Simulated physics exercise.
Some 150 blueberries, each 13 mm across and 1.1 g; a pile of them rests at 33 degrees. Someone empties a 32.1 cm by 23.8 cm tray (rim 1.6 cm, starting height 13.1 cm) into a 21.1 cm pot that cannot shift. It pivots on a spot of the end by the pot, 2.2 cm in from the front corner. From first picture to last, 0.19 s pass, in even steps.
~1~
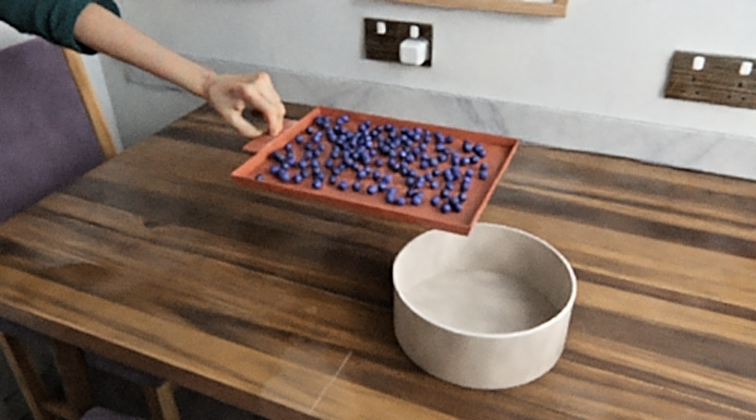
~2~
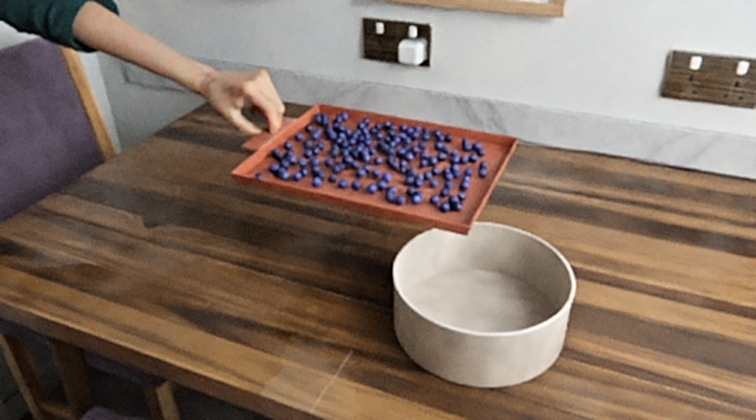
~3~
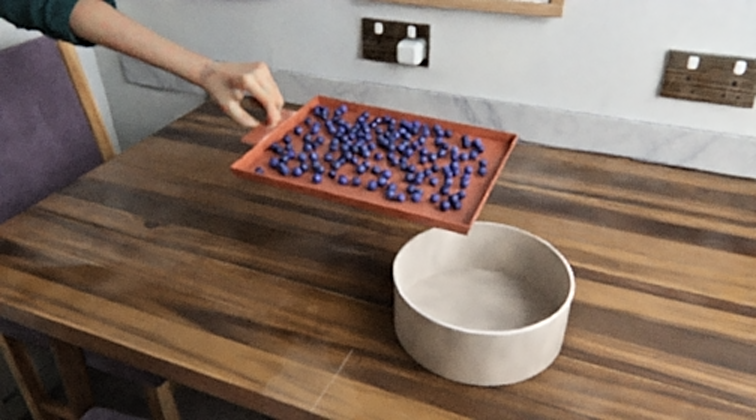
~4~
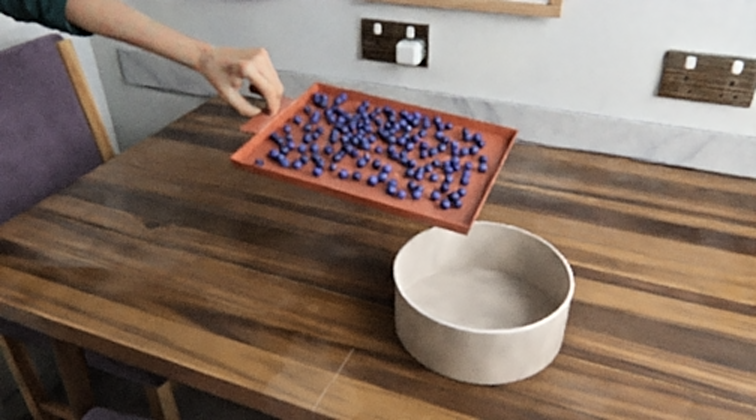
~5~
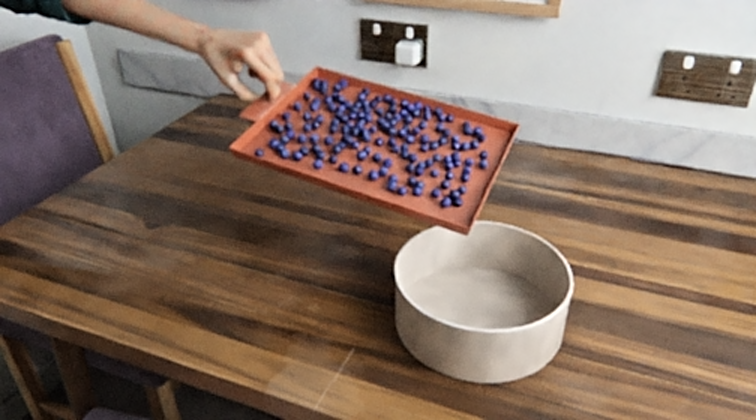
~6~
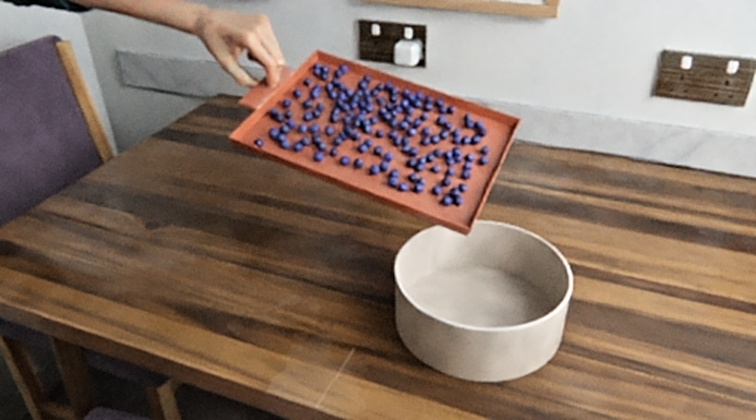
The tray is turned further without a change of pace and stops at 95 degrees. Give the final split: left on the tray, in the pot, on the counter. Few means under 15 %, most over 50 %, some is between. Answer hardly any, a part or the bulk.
Tray: Hardly any, pot: The bulk, counter: Hardly any.
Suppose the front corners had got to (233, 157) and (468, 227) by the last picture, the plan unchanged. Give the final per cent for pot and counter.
Pot 70, counter 30.
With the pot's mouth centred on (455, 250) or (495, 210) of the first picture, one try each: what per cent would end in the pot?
About 65 and 0 per cent.
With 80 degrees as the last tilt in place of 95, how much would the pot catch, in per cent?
Then about 80 per cent.
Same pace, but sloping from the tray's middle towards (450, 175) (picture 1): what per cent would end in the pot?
Some 30 per cent.
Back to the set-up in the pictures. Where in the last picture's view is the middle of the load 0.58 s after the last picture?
At about (480, 207).
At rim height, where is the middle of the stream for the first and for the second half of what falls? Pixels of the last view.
First near (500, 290), later near (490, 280).
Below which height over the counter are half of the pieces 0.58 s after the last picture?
About 16 cm.
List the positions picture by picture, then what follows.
The first picture shows tray tilt 0 degrees, front corners at (234, 173) and (468, 225); middle of the pieces at (373, 153); pot at (483, 273).
The second picture shows tray tilt 1 degrees, front corners at (234, 172) and (468, 225); middle of the pieces at (372, 152).
The third picture shows tray tilt 3 degrees, front corners at (234, 166) and (468, 225); middle of the pieces at (372, 147).
The fourth picture shows tray tilt 6 degrees, front corners at (233, 157) and (468, 225), lowest corner right front; middle of the pieces at (372, 139).
The fifth picture shows tray tilt 11 degrees, front corners at (233, 147) and (469, 226), lowest corner right front; middle of the pieces at (373, 130).
The sixth picture shows tray tilt 15 degrees, front corners at (233, 136) and (469, 227), lowest corner right front; middle of the pieces at (374, 120); pot at (482, 269).
Then, 0.35 s after the last picture, tilt 54 degrees; the tray holds 100 %, the pot 0 %.
Then, 0.58 s after the last picture, tilt 80 degrees; the tray holds 70 %, the pot 15 %.
Then, 0.92 s after the last picture, tilt 95 degrees; the tray holds 5 %, the pot 95 %.
In the end, tray 0 %, pot 100 %, counter 0 %.
